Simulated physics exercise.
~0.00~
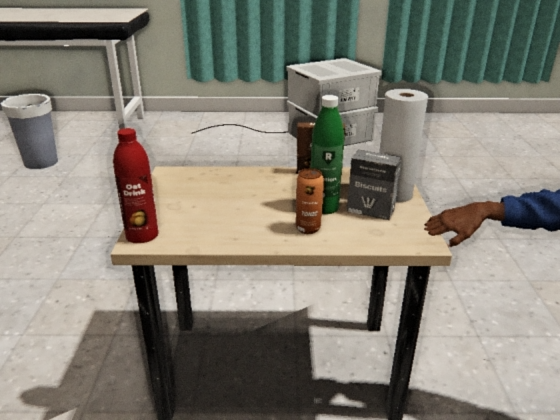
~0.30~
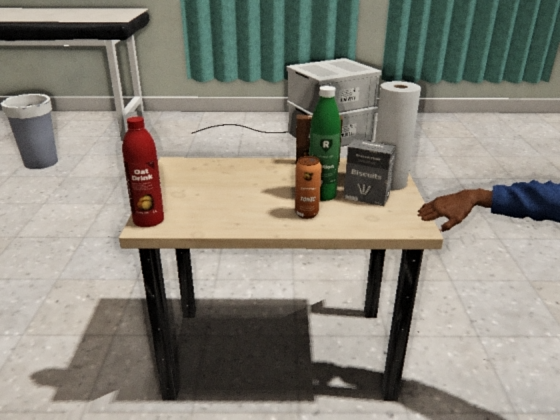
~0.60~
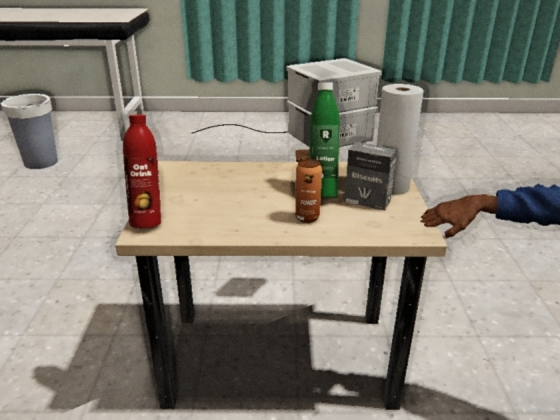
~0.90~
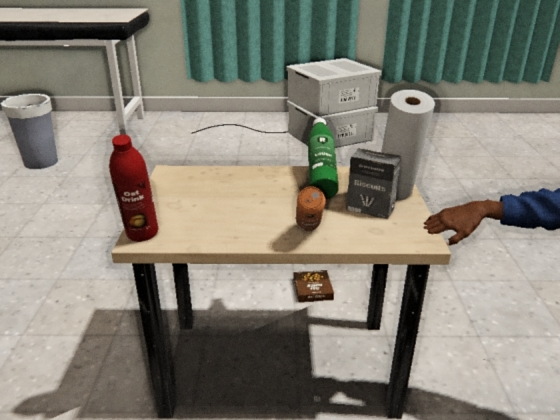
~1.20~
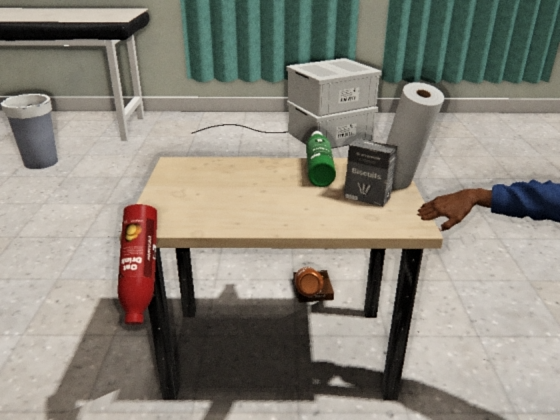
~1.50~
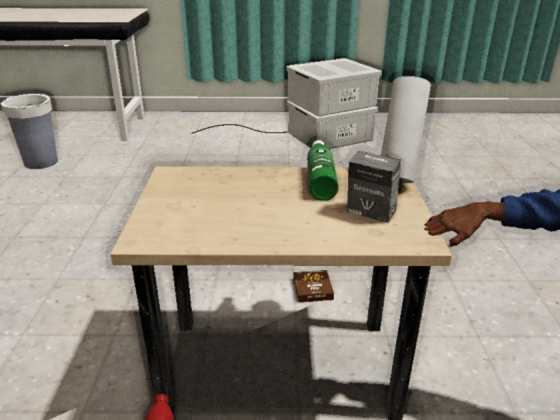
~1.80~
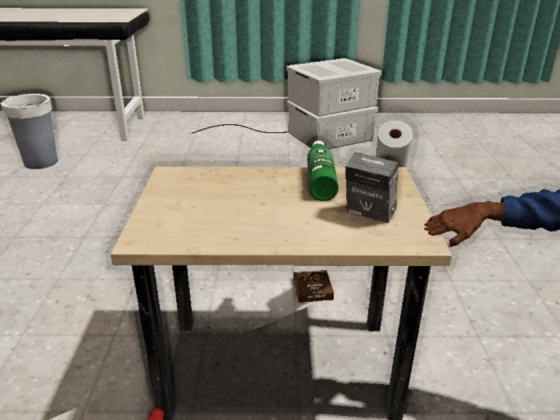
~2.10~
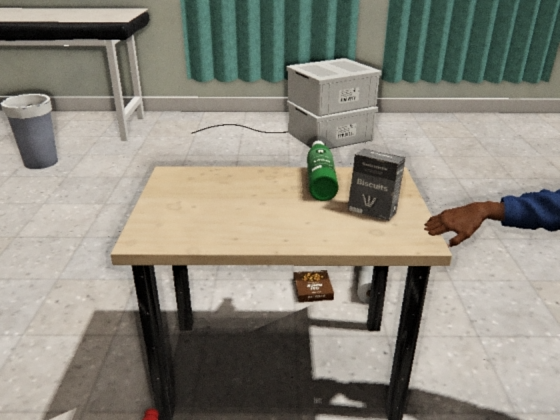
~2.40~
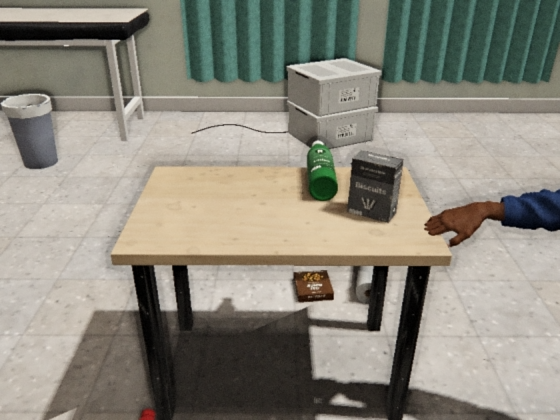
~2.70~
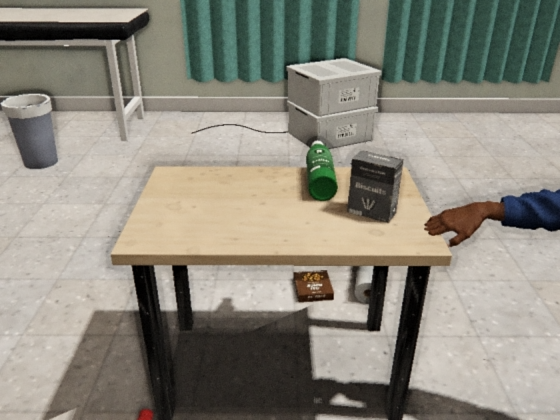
At first, a red bottle, an orange can, a green bottle, a dark grey packet, a white roll and a partly hidden brown item stand on a light wooden table, with a hand resting at its right edge. The table shifts away and back repeatedly, and the objects begin to wobble. The brown packet drops to the floor, the green bottle tips onto its side, and the orange can topples off the front. The red bottle tumbles over the near left edge, then the leaning roll falls behind. Finally, only the upright grey packet and fallen green bottle remain on the still table.
